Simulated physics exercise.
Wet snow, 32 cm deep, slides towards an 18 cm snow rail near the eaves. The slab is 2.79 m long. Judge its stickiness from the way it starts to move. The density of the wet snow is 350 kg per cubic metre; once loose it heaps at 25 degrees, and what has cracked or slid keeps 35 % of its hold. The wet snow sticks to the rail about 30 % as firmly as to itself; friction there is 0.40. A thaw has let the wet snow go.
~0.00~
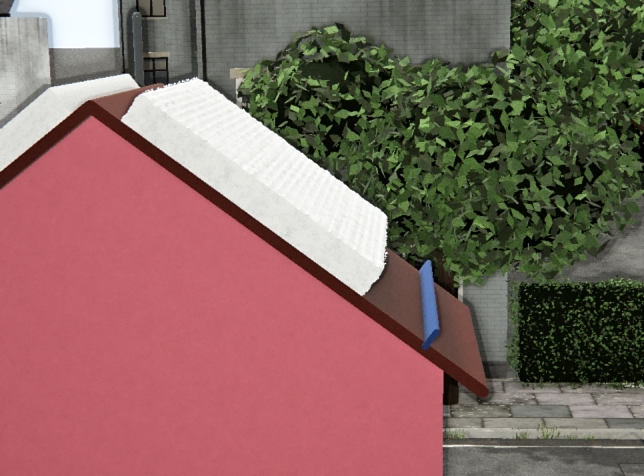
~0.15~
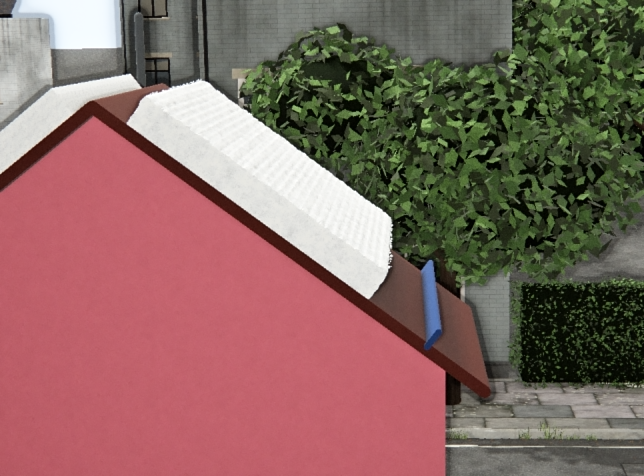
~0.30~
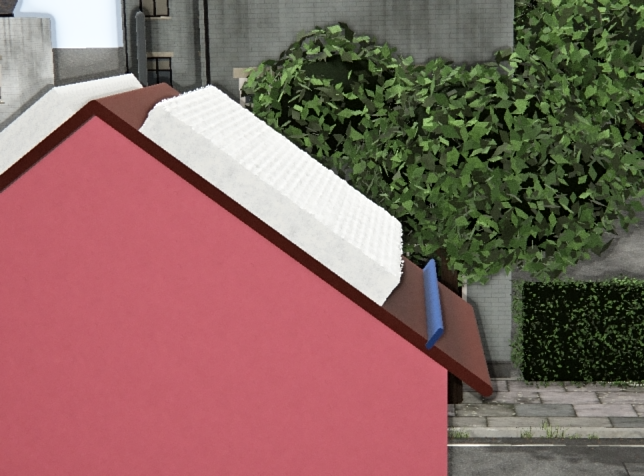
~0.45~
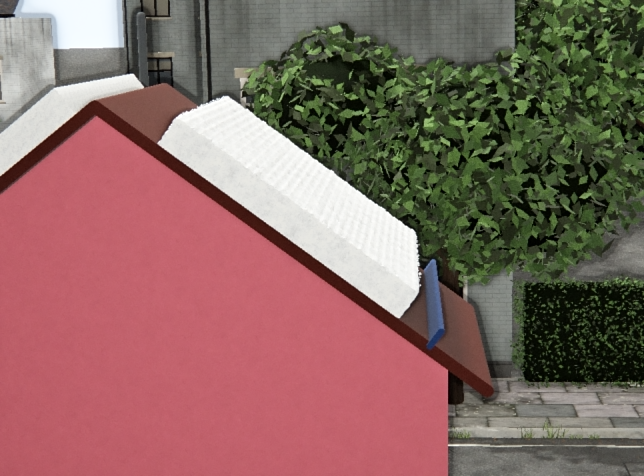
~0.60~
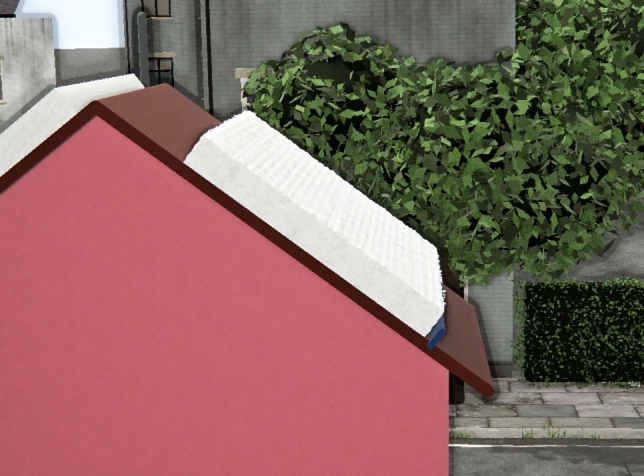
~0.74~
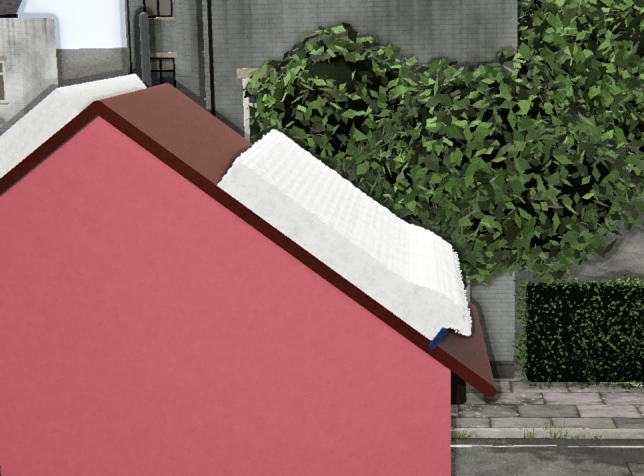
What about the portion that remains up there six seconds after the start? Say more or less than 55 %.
The result is less than 55 %.
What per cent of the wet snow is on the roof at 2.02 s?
Near 45 %.
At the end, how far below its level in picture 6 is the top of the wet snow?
Roughly 0.9 m.
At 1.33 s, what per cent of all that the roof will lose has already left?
About 50 %.
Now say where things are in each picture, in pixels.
In the first picture, front end of the wet snow at (381, 274).
In the second picture, front end of the wet snow at (386, 277), its middle shifted 3.9 cm.
In the third picture, front end of the wet snow at (398, 283), its middle shifted 16 cm.
In the fourth picture, front end of the wet snow at (416, 296), its middle shifted 36 cm.
In the fifth picture, front end of the wet snow at (442, 315), its middle shifted 65 cm, 2 % of it past the rail, in one piece.
In the sixth picture, front end of the wet snow at (471, 330), its middle shifted 98 cm, 11 % of it past the rail, cracking.
By 1.33 s, 69 % of the snow is on the roof.
By 2.02 s, 46 % of the snow is on the roof.
By 2.71 s, 38 % of the snow is on the roof.
By 3.40 s, 38 % of the snow is on the roof.
By 6.00 s, at the end, 38 % of the snow is on the roof.
